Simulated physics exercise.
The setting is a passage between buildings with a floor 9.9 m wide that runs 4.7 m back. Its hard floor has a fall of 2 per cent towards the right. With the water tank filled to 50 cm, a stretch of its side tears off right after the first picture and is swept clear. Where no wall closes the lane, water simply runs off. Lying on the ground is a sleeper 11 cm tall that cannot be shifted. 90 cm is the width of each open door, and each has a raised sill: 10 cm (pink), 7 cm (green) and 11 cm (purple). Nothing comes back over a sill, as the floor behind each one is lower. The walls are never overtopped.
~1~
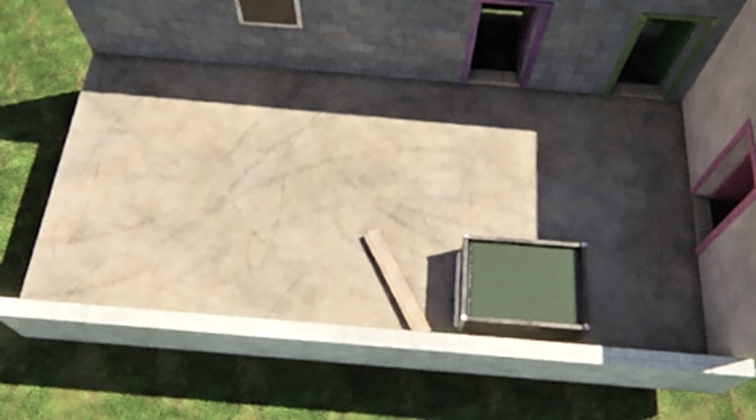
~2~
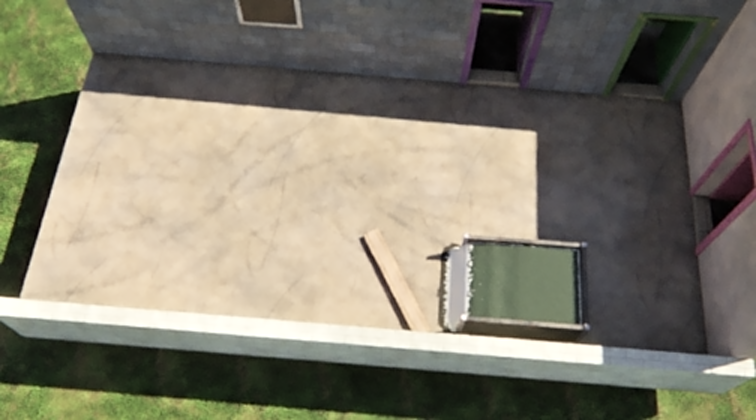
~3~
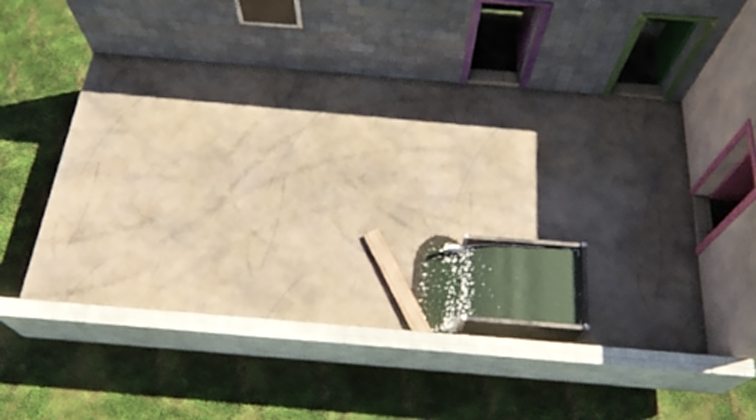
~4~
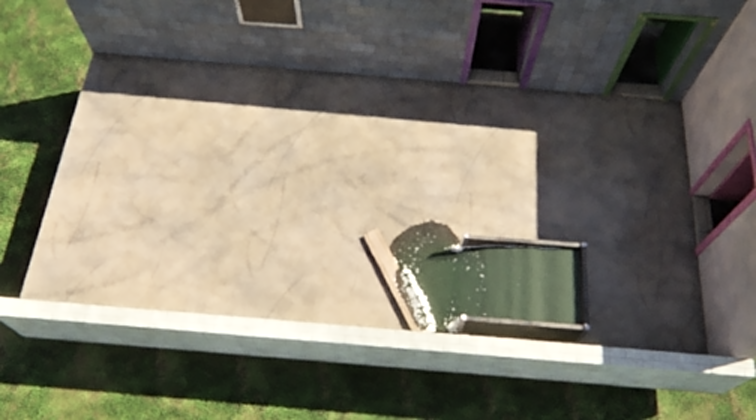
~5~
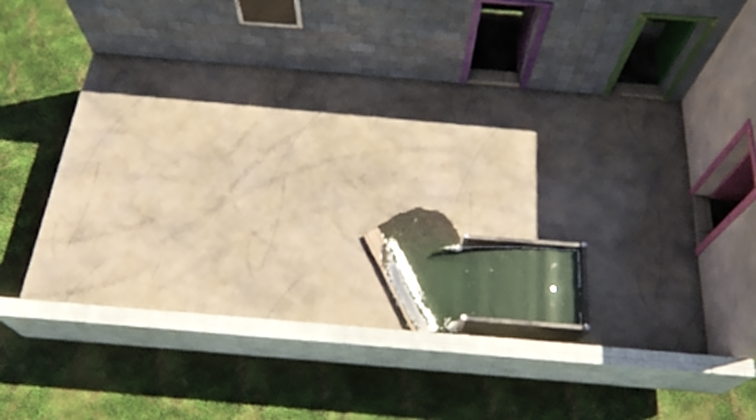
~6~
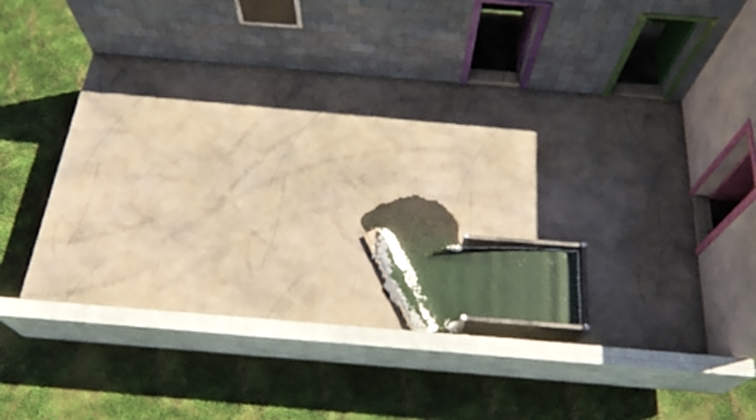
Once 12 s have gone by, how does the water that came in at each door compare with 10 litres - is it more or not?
The pink door lets in too little to count; the green door lets in too little to count; the purple door lets in too little to count.
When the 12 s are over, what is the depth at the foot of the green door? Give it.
5.5 cm.
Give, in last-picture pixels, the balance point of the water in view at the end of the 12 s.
The water's centre is around (493, 203).
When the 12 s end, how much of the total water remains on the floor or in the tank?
Still there: Roughly 94 %.
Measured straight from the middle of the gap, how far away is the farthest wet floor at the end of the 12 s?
5.4 m.
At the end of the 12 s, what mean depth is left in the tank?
The mean depth is around 5 cm.
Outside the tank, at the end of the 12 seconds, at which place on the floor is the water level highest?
About (680, 101).
A moment later water covers 15 % of the floor and is deepest (28 cm) near (415, 299); pink door not reached, green door not reached, purple door not reached.
Soon after water covers 30 % of the floor and is deepest (22 cm) near (425, 323); pink door not reached, green door not reached, purple door not reached.
Next water covers 50 % of the floor and is deepest (12 cm) near (436, 348); pink door not reached, green door not reached, purple door 3 cm at the sill, 0 L in.
Later on water covers 60 % of the floor and is deepest (8 cm) near (681, 110); pink door 2 cm at the sill, 0 L in, green door 2 cm at the sill, 0 L in, purple door 4 cm at the sill, 0 L in.
At the end water covers 55 % of the floor and is deepest (9 cm) near (680, 101); pink door 6 cm at the sill, 0 L in, green door 5 cm at the sill, 0 L in, purple door 3 cm at the sill, 0 L in.
